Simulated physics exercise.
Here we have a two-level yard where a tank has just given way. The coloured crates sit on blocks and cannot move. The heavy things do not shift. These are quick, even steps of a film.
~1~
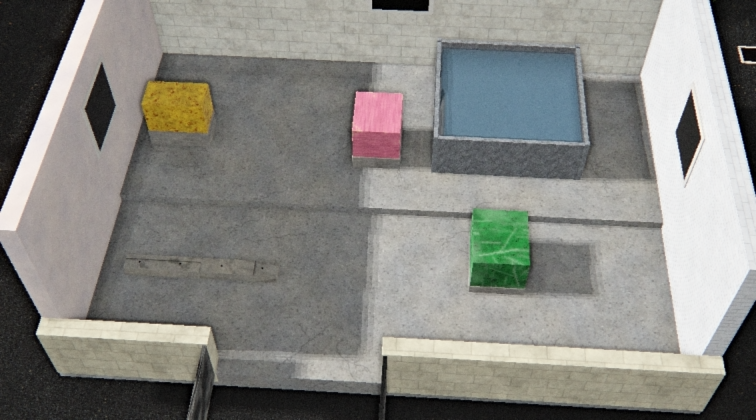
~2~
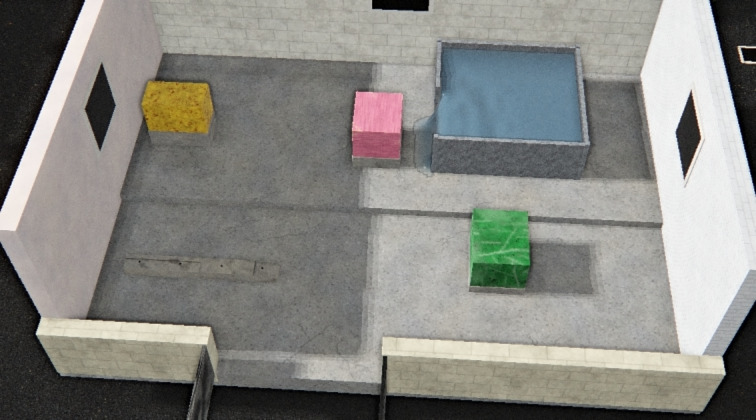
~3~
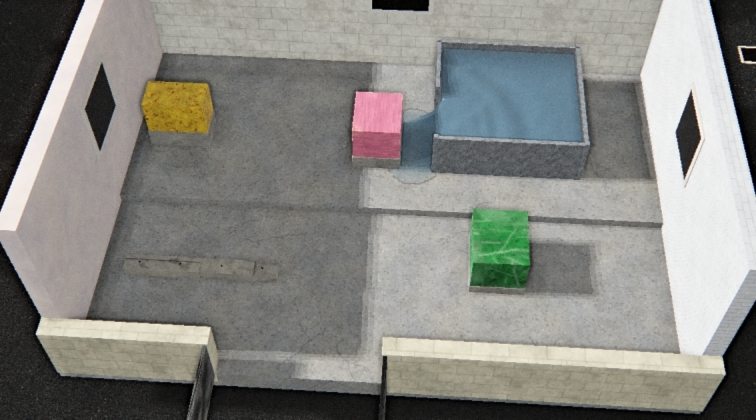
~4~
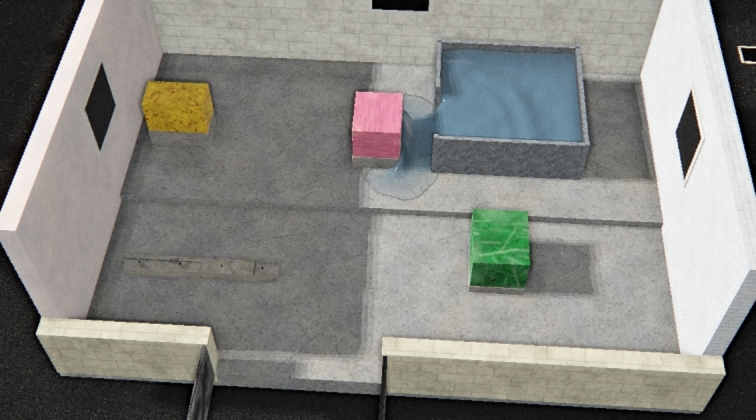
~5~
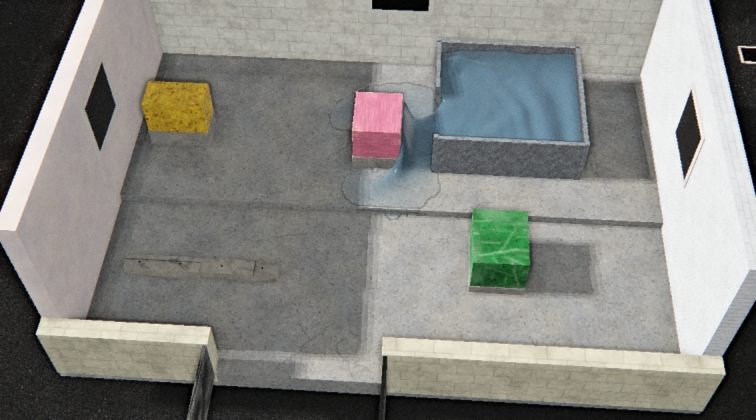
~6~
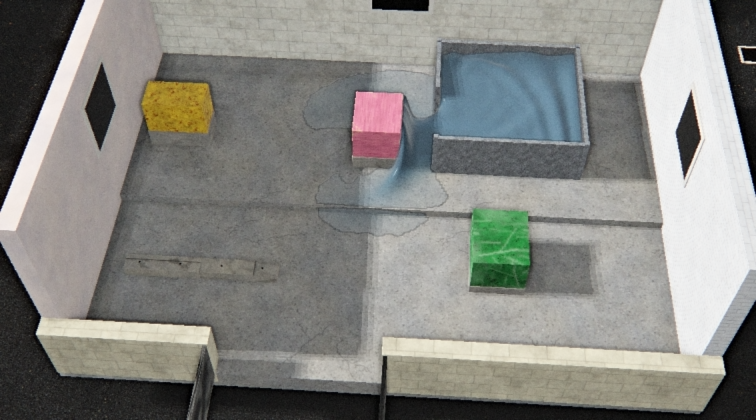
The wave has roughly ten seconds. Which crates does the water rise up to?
One by one: The yellow crate escapes dry; the green crate escapes dry; the pink crate is wetted.
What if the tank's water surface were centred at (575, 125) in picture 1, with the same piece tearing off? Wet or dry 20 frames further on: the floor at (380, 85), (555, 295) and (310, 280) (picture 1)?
One after the other: Flooded, no water, awash.
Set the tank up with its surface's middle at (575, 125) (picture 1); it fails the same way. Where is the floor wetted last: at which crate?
Last comes the yellow one.
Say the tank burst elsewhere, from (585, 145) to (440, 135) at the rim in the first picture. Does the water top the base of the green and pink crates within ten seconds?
Then: The green one is wetted, the pink one keeps dry.
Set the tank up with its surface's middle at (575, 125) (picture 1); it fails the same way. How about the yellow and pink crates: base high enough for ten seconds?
My reading: The yellow one is safe; the pink one takes water.
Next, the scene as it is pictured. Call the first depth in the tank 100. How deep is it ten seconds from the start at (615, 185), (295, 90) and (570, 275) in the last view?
In turn 4, 10 and 6 in a hundred.
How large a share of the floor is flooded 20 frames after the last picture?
About 60 per cent.
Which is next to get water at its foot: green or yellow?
That is the green crate.
A moment on, water covers 30 % of the floor; the yellow crate not reached, the green crate water round its plinth, the pink crate water round its plinth.
Next, water covers 45 % of the floor; the yellow crate water round its plinth, the green crate water round its plinth, the pink crate water round its plinth.
Then, water covers 60 % of the floor; the yellow crate water round its plinth, the green crate water round its plinth, the pink crate water round its plinth.
Later, water covers 80 % of the floor; the yellow crate water round its plinth, the green crate water round its plinth, the pink crate water round its plinth.
In the end, water covers 95 % of the floor; the yellow crate stayed above the water, the green crate stayed above the water, the pink crate was topped.
